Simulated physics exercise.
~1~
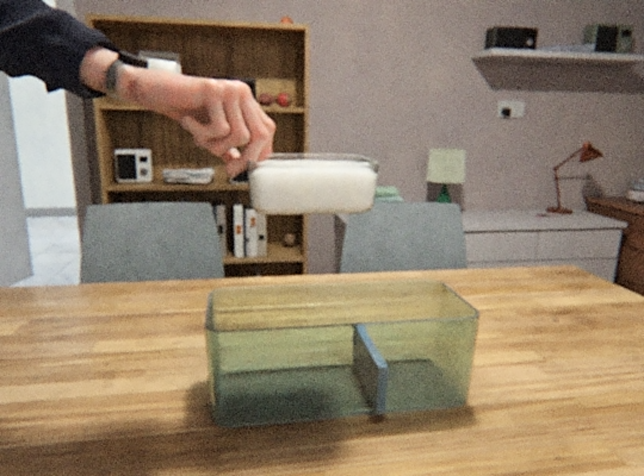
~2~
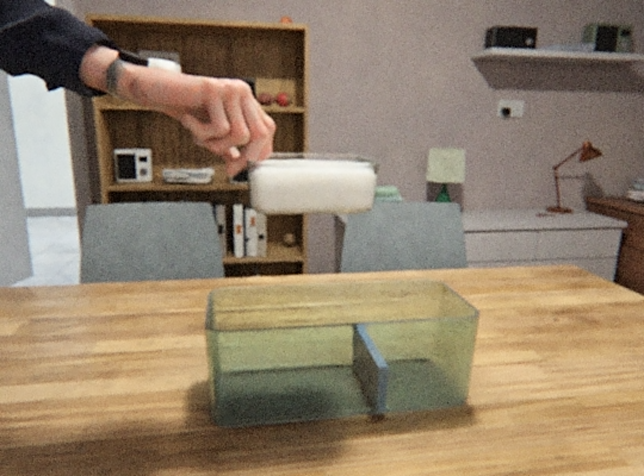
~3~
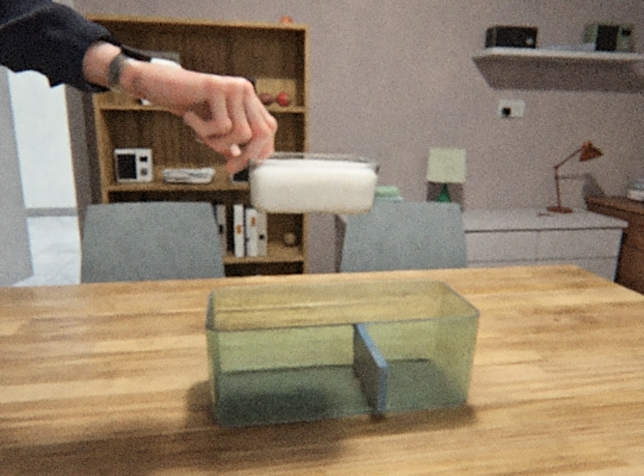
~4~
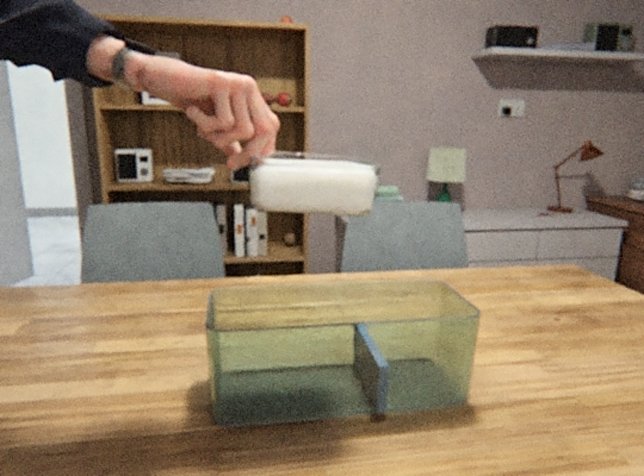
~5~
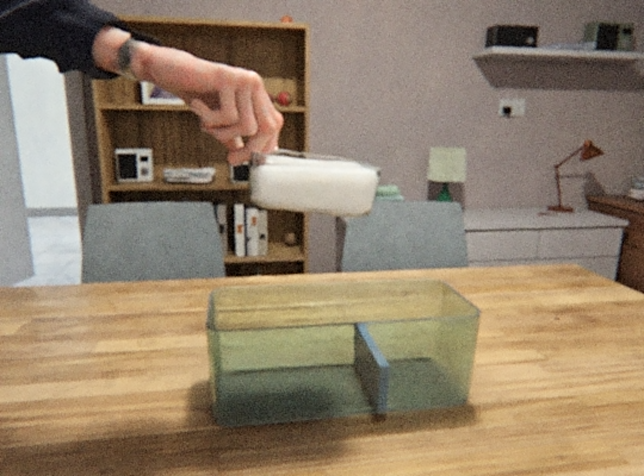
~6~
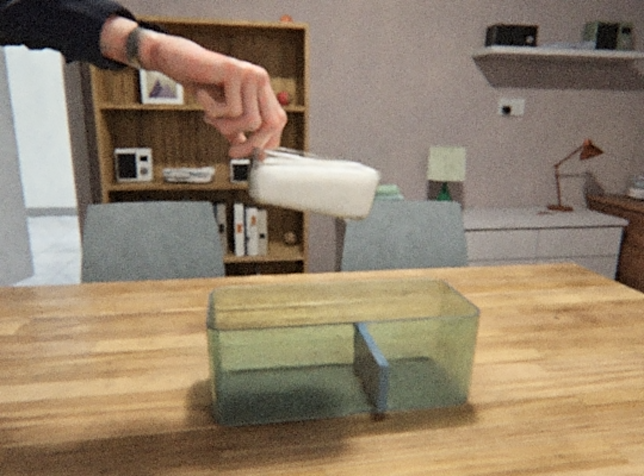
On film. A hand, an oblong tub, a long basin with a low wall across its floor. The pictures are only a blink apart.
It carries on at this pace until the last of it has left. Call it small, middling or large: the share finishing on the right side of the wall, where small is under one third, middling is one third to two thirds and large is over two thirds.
Large.
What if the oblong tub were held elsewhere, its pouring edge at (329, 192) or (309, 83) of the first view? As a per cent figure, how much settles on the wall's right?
The first start yields 60 per cent, the second 55 per cent.
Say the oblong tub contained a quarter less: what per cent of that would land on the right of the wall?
I'd reckon close to 75 %.
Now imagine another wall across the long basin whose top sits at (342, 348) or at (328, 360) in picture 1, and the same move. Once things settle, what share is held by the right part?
The first placement leaves close to 85 per cent, the second close to 85 per cent.
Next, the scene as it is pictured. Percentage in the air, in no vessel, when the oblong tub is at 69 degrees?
Around 40 in a hundred.
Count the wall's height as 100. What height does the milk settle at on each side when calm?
On the left roughly 10, on the right roughly 60.
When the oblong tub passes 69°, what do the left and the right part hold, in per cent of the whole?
Left part close to 0 in a hundred, right part close to 35.
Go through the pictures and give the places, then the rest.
In the first frame, it leans 0°; its right rim is at (367, 161); the milk meets the walls at (250, 166) and (364, 166); the long basin's rim runs from (208, 310) to (459, 298); the wall's top is at (369, 344).
In the second frame, it leans 0°; its right rim is at (367, 161); the milk meets the walls at (250, 166) and (364, 166).
In the third frame, it leans 2°; its right rim is at (368, 162); the milk meets the walls at (251, 165) and (364, 166).
In the fourth frame, it leans 4°; its right rim is at (369, 164); the milk meets the walls at (252, 165) and (365, 167).
In the fifth frame, it leans 7°; its right rim is at (370, 167); the milk meets the walls at (253, 164) and (366, 167).
In the sixth frame, it leans 11°; its right rim is at (370, 171); the milk meets the walls at (253, 165) and (368, 167).
A moment on, the oblong tub is tipped part way and 23 per cent is still to pour, 1 is left of the wall and 34 right of it.
Next, the oblong tub is tipped right over and 2 per cent is still to pour, 12 is left of the wall and 76 right of it.
Then the oblong tub is tipped right over and 0 per cent is still to pour, 17 is left of the wall and 76 right of it.
Later the oblong tub is tipped right over and 0 per cent is still to pour, 17 is left of the wall and 76 right of it.
In the end 17 per cent lies left of the wall, 76 right of it and 7 outside.
